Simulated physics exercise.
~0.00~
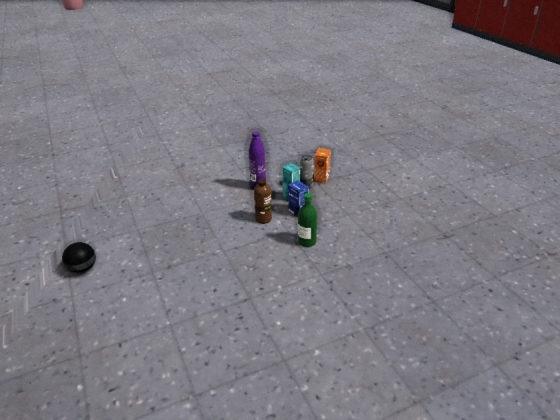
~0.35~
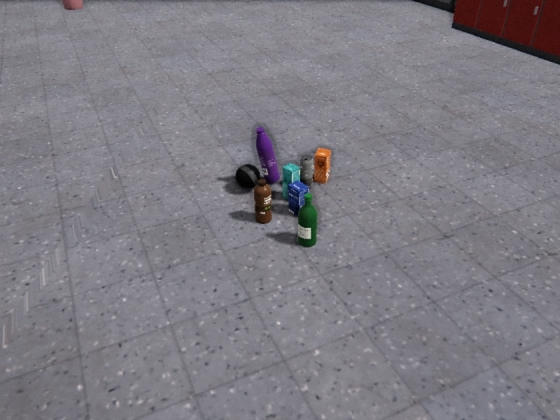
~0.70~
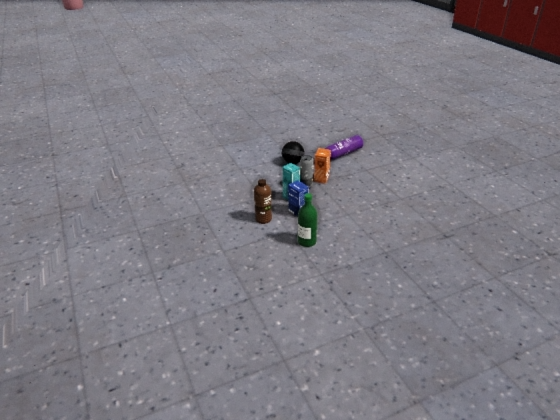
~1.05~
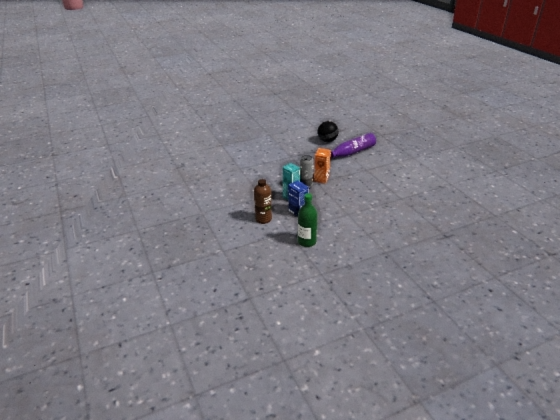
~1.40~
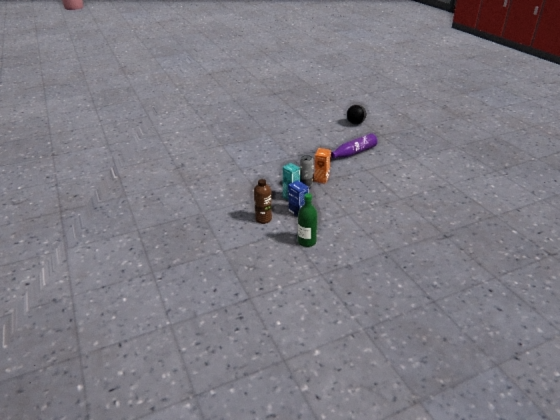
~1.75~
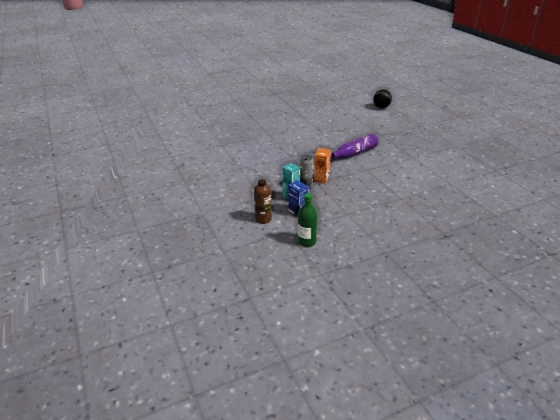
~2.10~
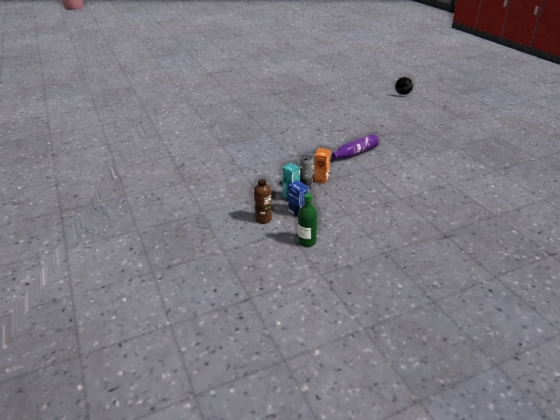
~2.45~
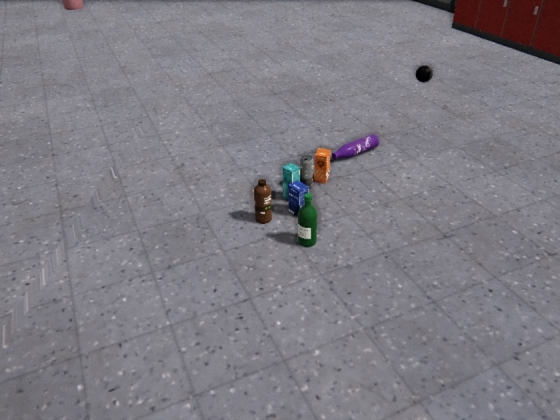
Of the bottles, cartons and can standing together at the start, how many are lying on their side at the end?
Only one is lying on its side at the end, the purple bottle, while all the others are still upright.
